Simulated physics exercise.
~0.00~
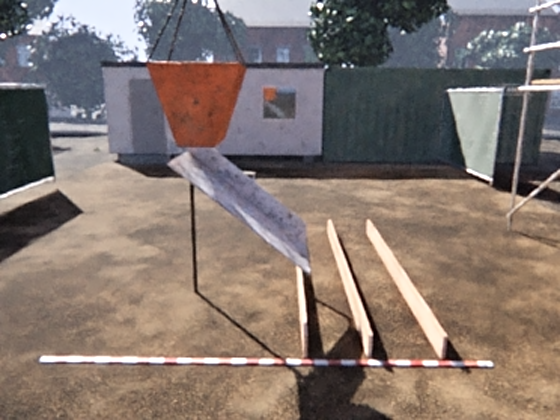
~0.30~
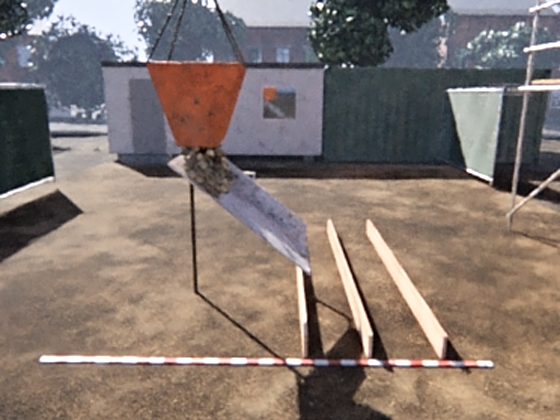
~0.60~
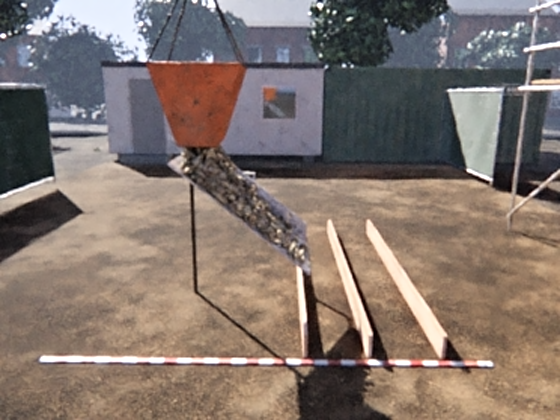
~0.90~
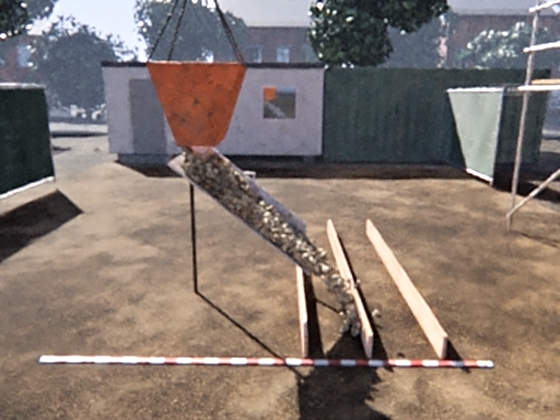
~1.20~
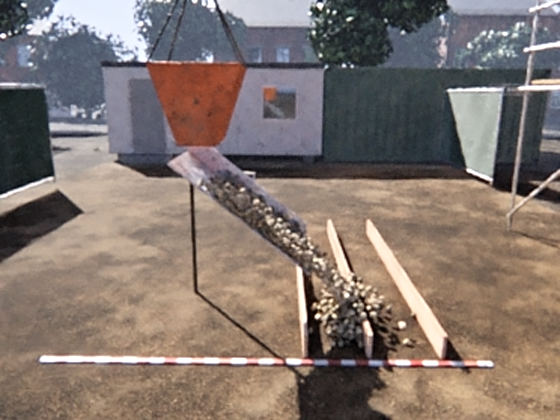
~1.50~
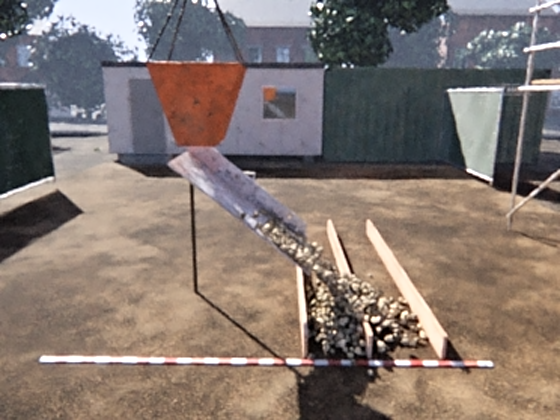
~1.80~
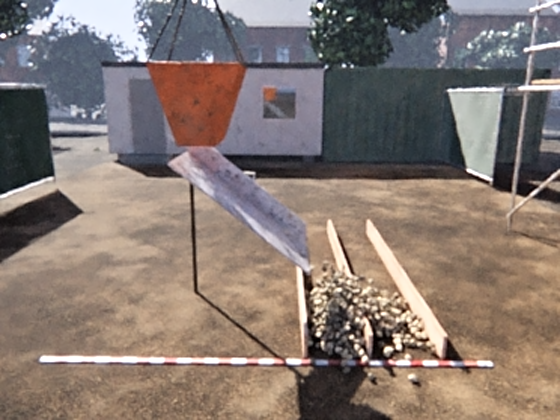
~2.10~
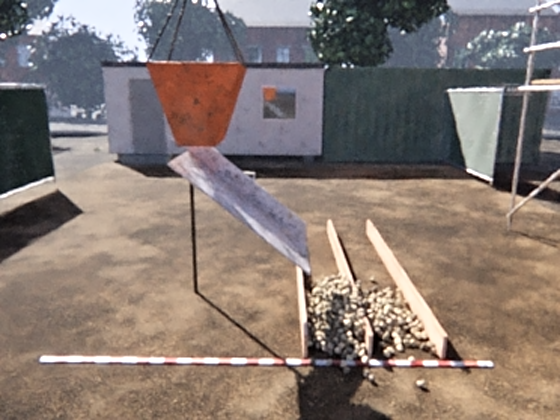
Orange hopper dropping stones down a sloping steel chute, the stones piling up between three wooden boards, mostly in the left bay.
